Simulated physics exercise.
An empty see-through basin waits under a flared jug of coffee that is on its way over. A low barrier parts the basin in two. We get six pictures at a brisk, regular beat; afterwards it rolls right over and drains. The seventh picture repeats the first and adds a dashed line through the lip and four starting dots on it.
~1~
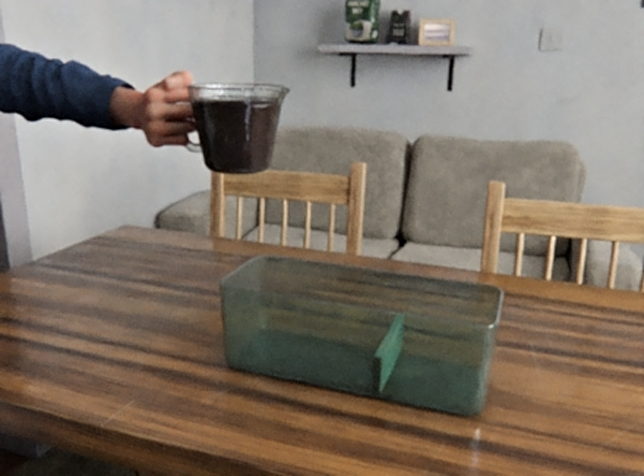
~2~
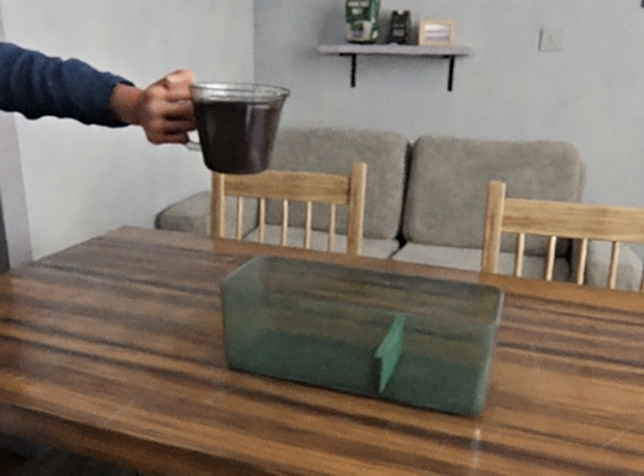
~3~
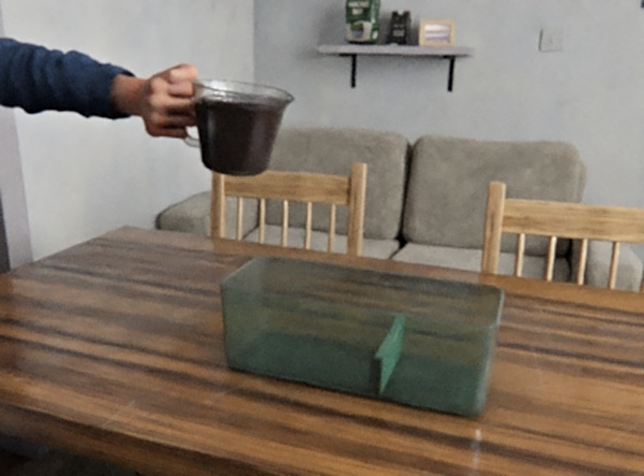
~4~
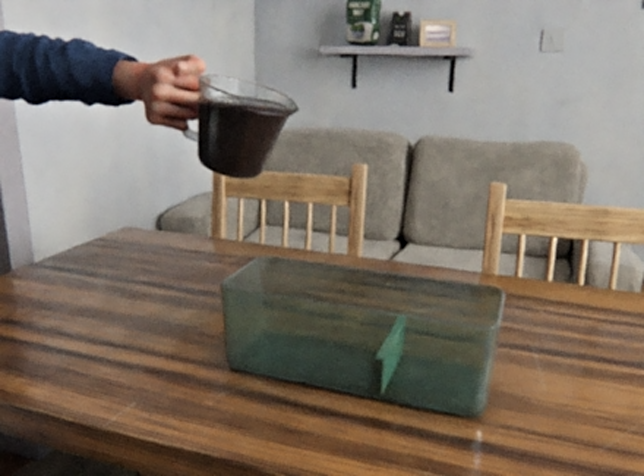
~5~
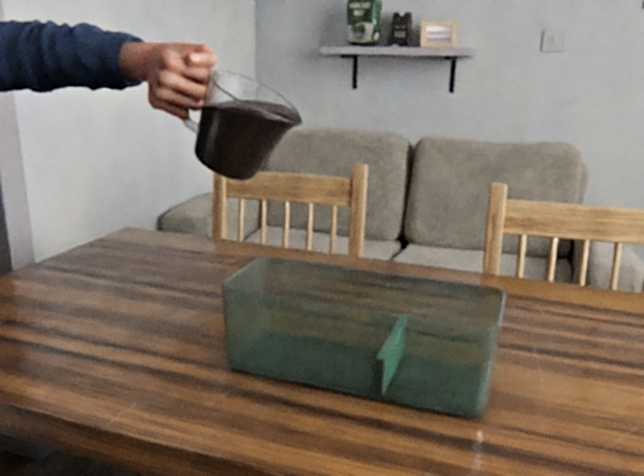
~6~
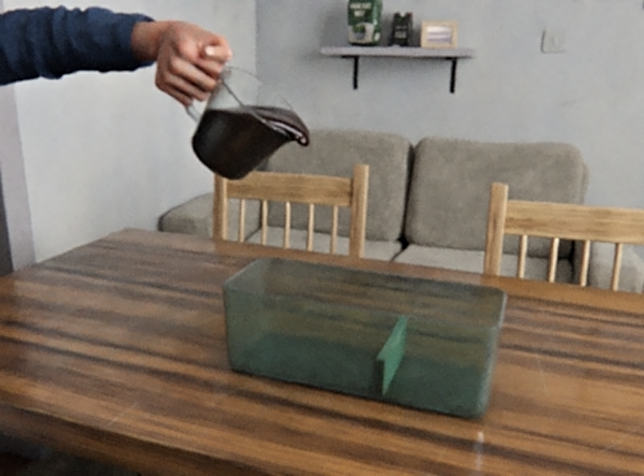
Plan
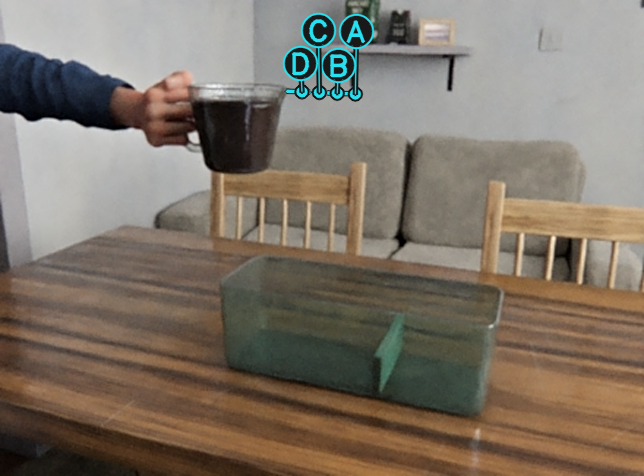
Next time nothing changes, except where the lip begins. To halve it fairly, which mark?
Best: A.
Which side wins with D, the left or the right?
More ends on the left.
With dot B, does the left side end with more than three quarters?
No, it does not.
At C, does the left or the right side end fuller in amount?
More ends on the left.
On the marked copy, A at (355, 94); B at (337, 93); C at (319, 92); D at (301, 91).
With A, about 50 % ends left of the wall and 46 % right of it; 4 % is lost outside.
With B, about 69 % ends left of the wall and 26 % right of it; 6 % is lost outside.
With C, about 83 % ends left of the wall and 8 % right of it; 9 % is lost outside.
With D, about 90 % ends left of the wall and 6 % right of it; 4 % is lost outside.
